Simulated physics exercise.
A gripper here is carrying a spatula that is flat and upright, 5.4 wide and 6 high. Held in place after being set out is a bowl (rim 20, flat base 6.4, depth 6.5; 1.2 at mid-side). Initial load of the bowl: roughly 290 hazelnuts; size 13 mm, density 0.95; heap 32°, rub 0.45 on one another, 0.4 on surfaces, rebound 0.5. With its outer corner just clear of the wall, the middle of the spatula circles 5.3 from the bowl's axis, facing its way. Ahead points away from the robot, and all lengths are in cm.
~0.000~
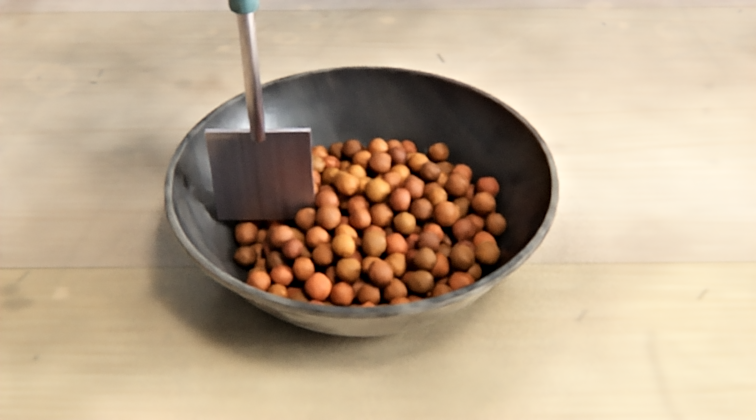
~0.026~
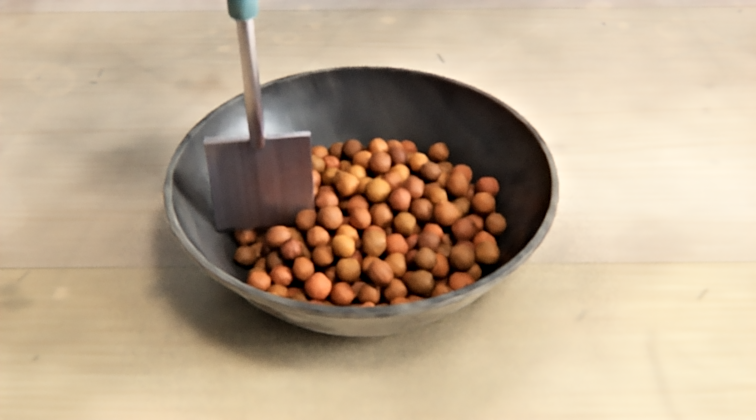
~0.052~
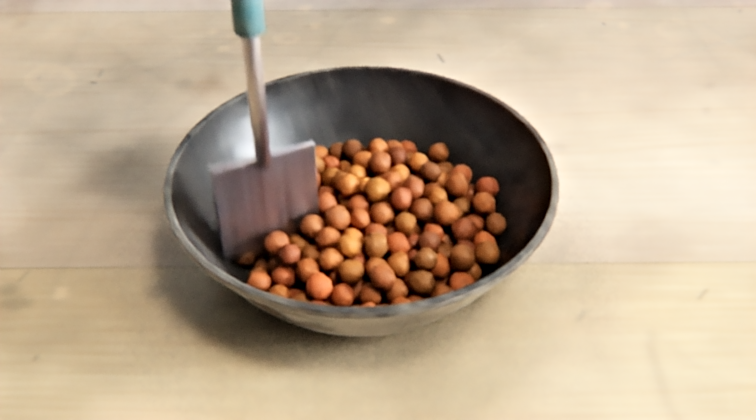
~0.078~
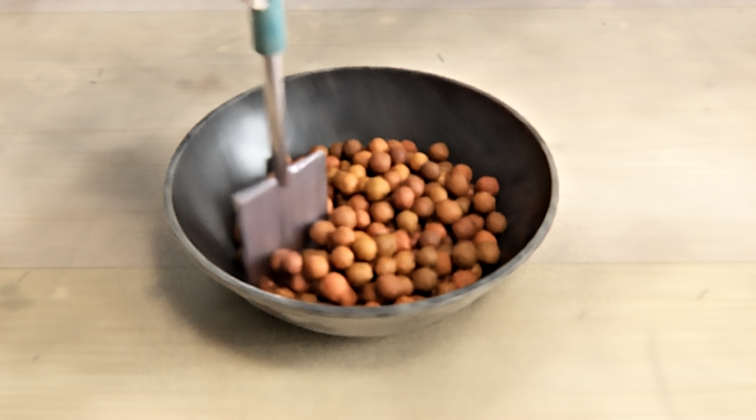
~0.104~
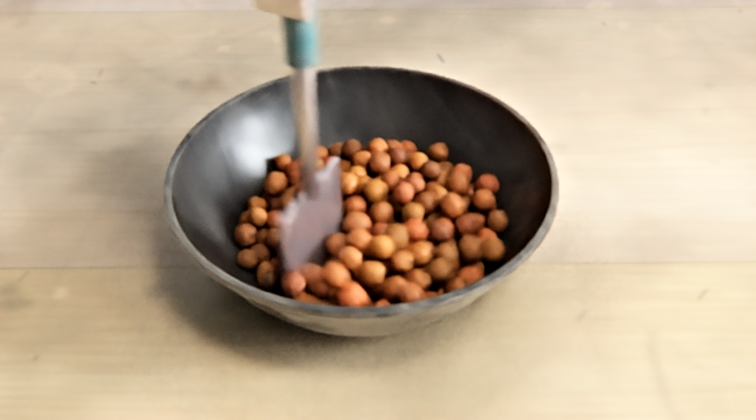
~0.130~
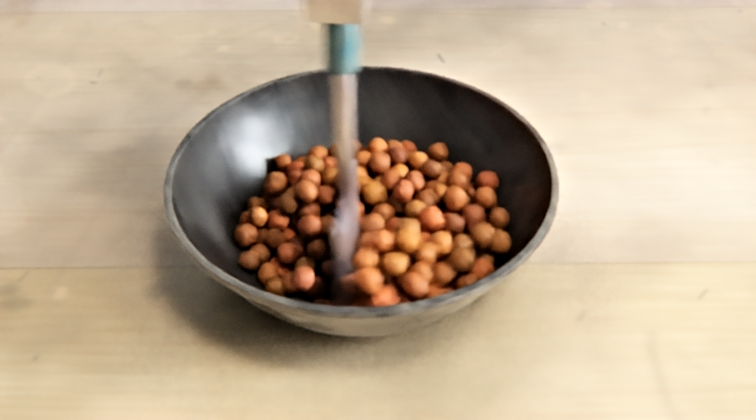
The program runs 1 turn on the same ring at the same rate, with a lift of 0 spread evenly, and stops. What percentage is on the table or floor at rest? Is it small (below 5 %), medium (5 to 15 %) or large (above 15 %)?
It is large.
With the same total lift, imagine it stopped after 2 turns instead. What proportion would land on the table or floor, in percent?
Then about 40 per cent.
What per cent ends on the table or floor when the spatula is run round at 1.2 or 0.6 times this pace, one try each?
Around 30 percent on the first try and 10 percent on the second.
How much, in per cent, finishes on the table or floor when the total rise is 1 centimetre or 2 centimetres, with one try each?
Try one: Around 15 %; try two: Around 10 %.
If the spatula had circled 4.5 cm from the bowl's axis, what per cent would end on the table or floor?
It would be near 30 per cent.
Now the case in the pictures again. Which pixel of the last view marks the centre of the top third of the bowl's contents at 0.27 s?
I'd put it at around (455, 149).
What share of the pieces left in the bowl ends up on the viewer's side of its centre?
Roughly 65 per cent.
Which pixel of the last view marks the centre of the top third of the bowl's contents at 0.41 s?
The centre is close to (286, 140).
By 0.27 s, 188° round, highest piece 11 above the table; 274 in the bowl, 13 in flight or on the tool.
By 0.41 s, 292° round, highest piece 10 above the table; 237 in the bowl, 24 on the table or floor, 26 in flight or on the tool.
By 0.68 s, 0° round, highest piece 7 above the table; 213 in the bowl, 74 on the table or floor.
By 1.38 s, 0° round, highest piece 6 above the table; 213 in the bowl, 74 on the table or floor.
Final count, 213 in the bowl, 74 on the table or floor. That is 26 % on the table or floor.
